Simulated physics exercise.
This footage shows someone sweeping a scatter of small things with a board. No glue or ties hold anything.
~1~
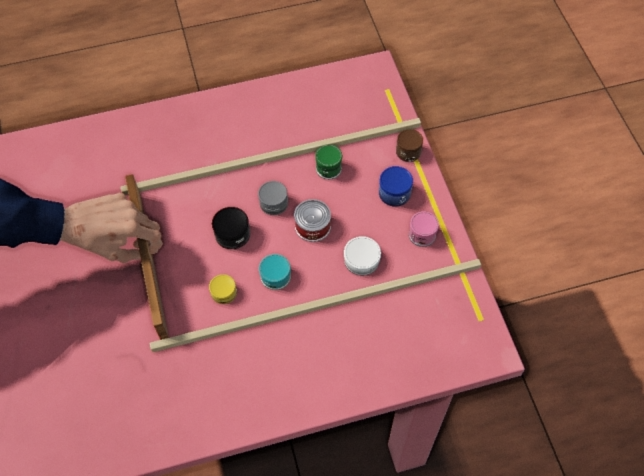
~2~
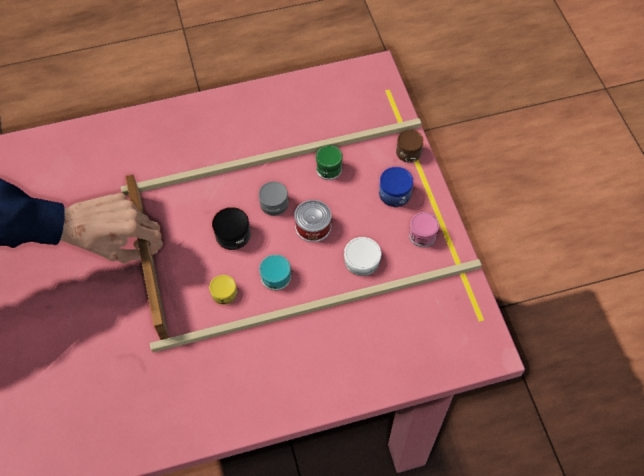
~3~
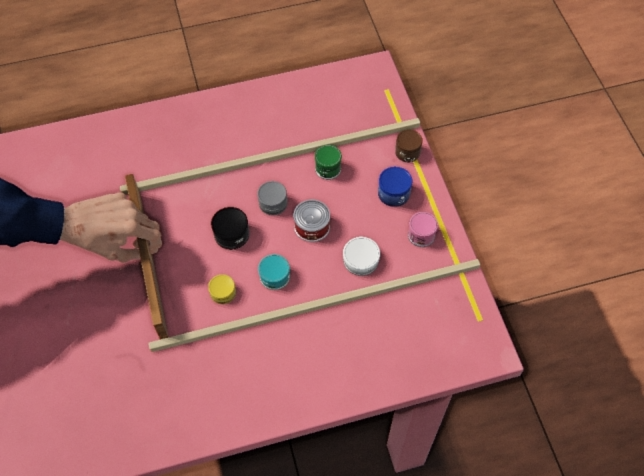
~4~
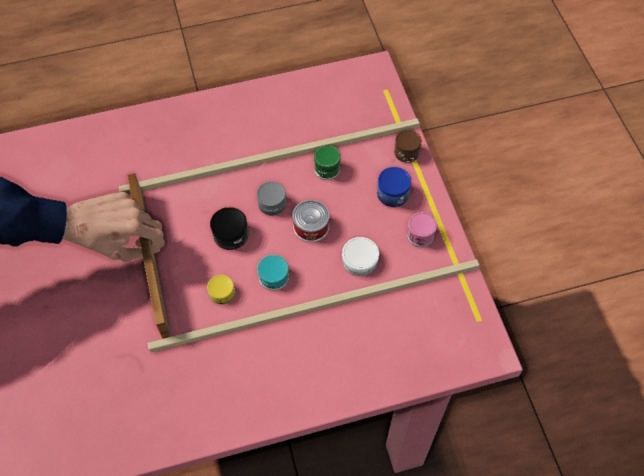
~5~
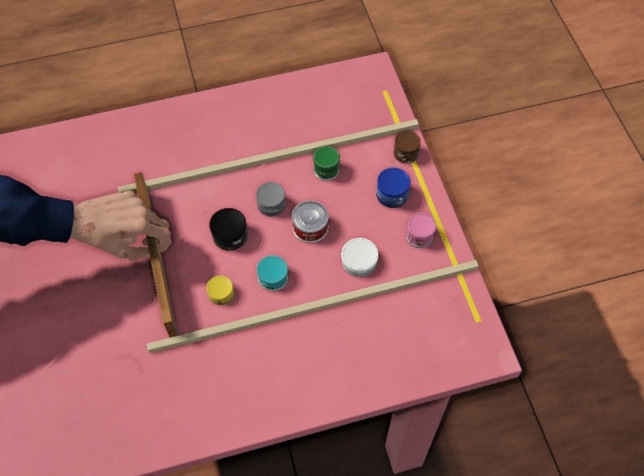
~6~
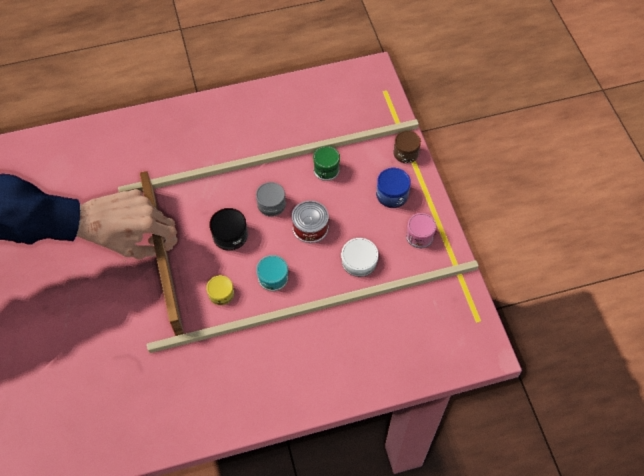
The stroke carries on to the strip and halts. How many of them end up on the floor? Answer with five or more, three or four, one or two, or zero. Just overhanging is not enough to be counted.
The count that falls is five or more.
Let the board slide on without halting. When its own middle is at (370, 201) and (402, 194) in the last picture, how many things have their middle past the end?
The counts, in order, are 0 and 2.
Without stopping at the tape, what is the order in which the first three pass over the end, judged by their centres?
They are the pink tin, then the red pot, then the blue tub.
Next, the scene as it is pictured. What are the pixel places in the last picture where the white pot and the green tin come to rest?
First object about (471, 245); second object about (418, 133).
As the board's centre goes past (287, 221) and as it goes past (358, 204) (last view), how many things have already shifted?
One spot: 6. Other spot: 9.
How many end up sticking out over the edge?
The overhang total is 5.
Soon after, none off yet; brown tub at rest near (407, 147); pink tin at rest near (421, 231); blue tub at rest near (393, 188).
After that, none off yet; brown tub at rest near (405, 145); pink tin displaced well along near (466, 222); blue tub displaced about its own width near (423, 166).
In the end, the number that fall off is five or more; gone, turquoise pot, red pot, blue tub, pink tin and brown tub.
